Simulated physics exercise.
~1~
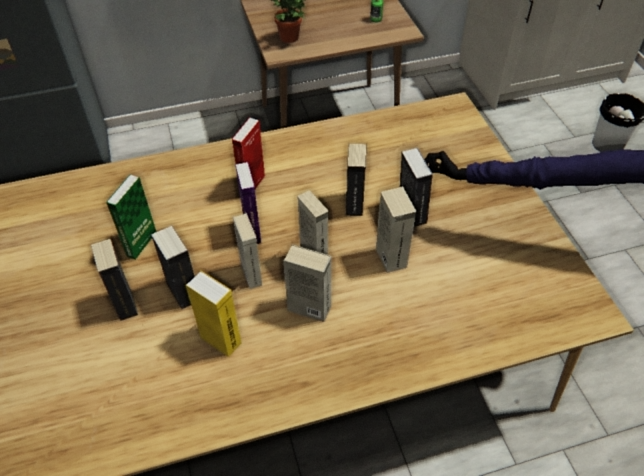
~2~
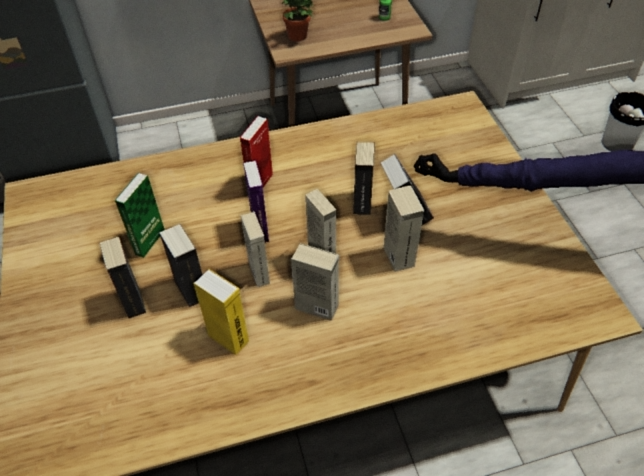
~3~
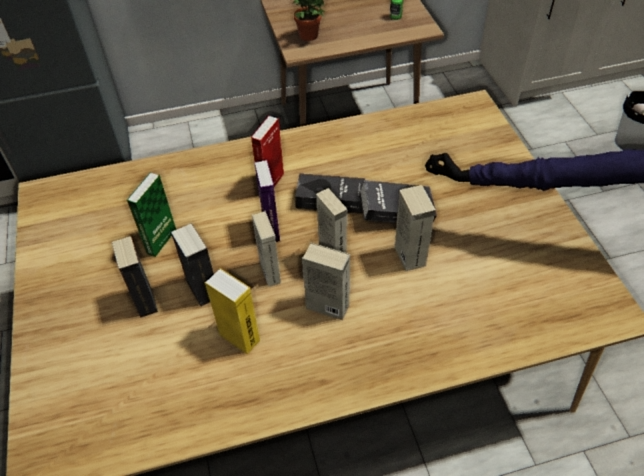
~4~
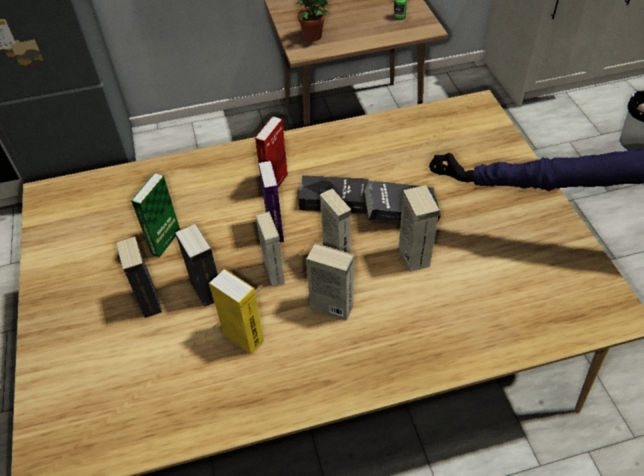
A dark-gloved hand in a purple sleeve reaches in from the right over a wooden table, seen from above, where a dozen thick books stand scattered. A green book and dark ones stand to the left, a yellow one at the front, red and purple ones near the middle, and several grey ones among them. The black book beside the hand tips leftward. It drops against a neighbouring black book, which topples too, and both lie flat behind the grey books. The view drifts slightly left, and the red, yellow, green and other remaining books stay standing.
